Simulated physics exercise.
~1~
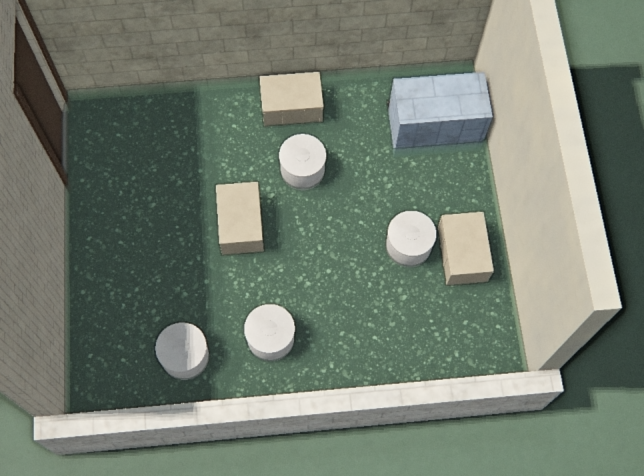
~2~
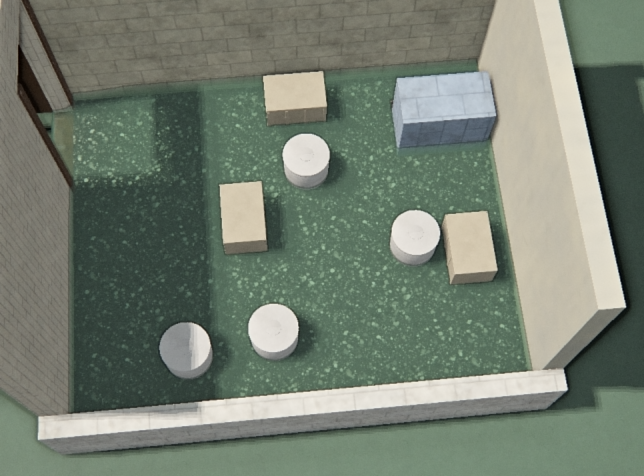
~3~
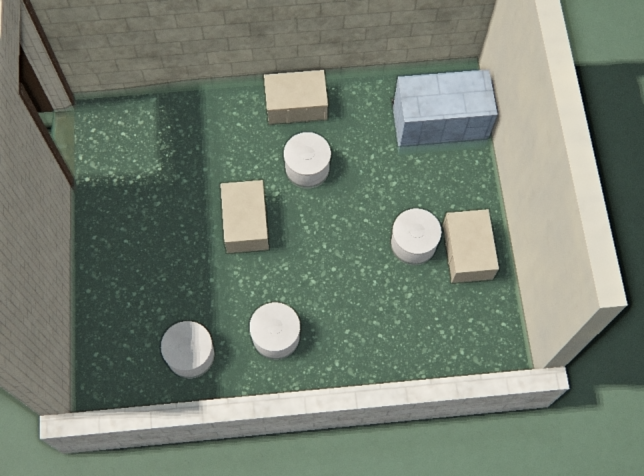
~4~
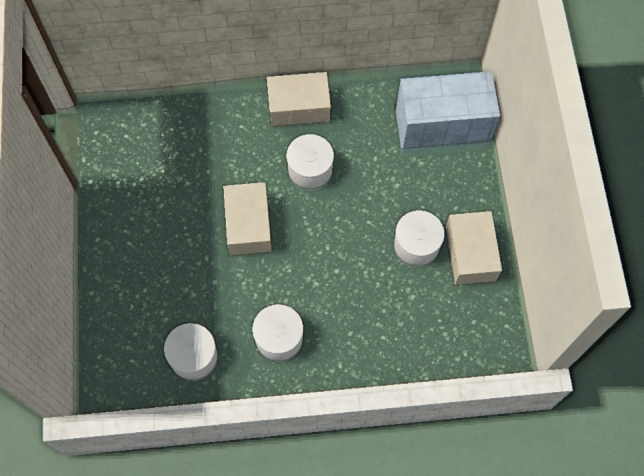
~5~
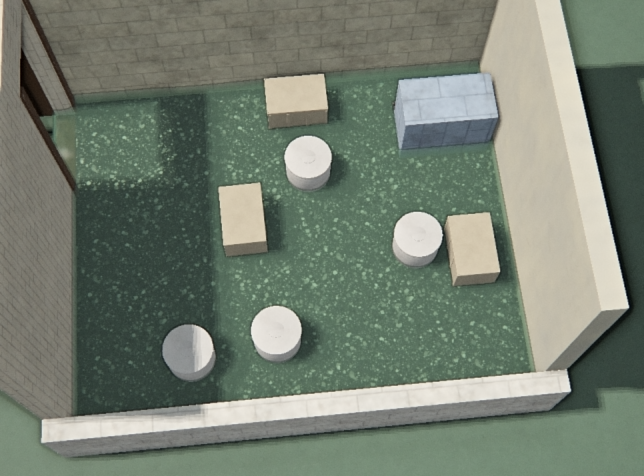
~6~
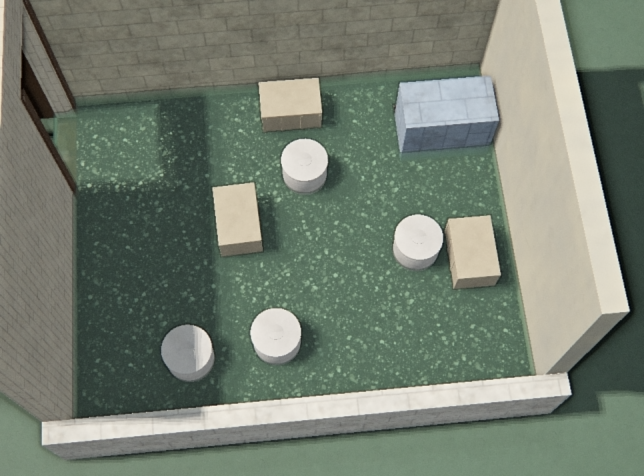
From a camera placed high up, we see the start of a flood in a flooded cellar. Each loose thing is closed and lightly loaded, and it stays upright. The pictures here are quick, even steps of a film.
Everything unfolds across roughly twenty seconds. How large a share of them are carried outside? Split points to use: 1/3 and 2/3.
From 1/3 to 2/3.
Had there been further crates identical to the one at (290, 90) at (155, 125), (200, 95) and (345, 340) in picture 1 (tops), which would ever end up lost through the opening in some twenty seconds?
Here's how it goes, in order: Gets out, then gets out, then does not get out.
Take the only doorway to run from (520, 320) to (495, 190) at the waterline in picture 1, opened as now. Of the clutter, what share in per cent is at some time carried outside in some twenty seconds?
Close to 100 %, I think.
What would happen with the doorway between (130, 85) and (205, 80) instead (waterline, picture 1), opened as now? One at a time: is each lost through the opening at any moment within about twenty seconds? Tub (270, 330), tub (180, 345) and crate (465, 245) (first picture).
Item one doesn't escape, item two doesn't escape, item three doesn't escape.
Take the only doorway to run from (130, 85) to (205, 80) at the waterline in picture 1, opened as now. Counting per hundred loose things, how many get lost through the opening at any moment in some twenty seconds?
I'd put it near 40 per cent.
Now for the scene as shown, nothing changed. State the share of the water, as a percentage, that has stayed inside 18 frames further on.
My figure is 72 per cent.
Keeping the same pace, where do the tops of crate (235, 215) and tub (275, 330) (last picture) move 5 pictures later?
Estimated: (198, 192); (249, 323).
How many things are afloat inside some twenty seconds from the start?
So that is 4.
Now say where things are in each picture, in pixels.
A crate at (239, 212) floats; a crate at (291, 92), afloat; 0 of 7 have shifted, in the first picture.
A crate at (243, 212) floats; a crate at (295, 91) floats; 0 of 7 have shifted, in the second picture.
A crate at (244, 211), afloat; a crate at (296, 90) floats; 0 of 7 have shifted, in the third picture.
A crate at (247, 213) floats; a crate at (299, 92), afloat; 0 of 7 have shifted, in the fourth picture.
A crate at (242, 214), afloat, close to its start; a crate at (296, 94) floats; 0 of 7 have shifted, in the fifth picture.
A crate at (237, 214) floats, close to its start; a crate at (290, 97), afloat, close to its start; 2 of 7 have shifted, in the sixth picture.
A moment on, 0 of 7 are out; 7 afloat.
Next, 0 of 7 are out; 7 afloat.
Later, 3 of 7 are out; 4 afloat.
In the end, 3 of 7 are out; 4 afloat.
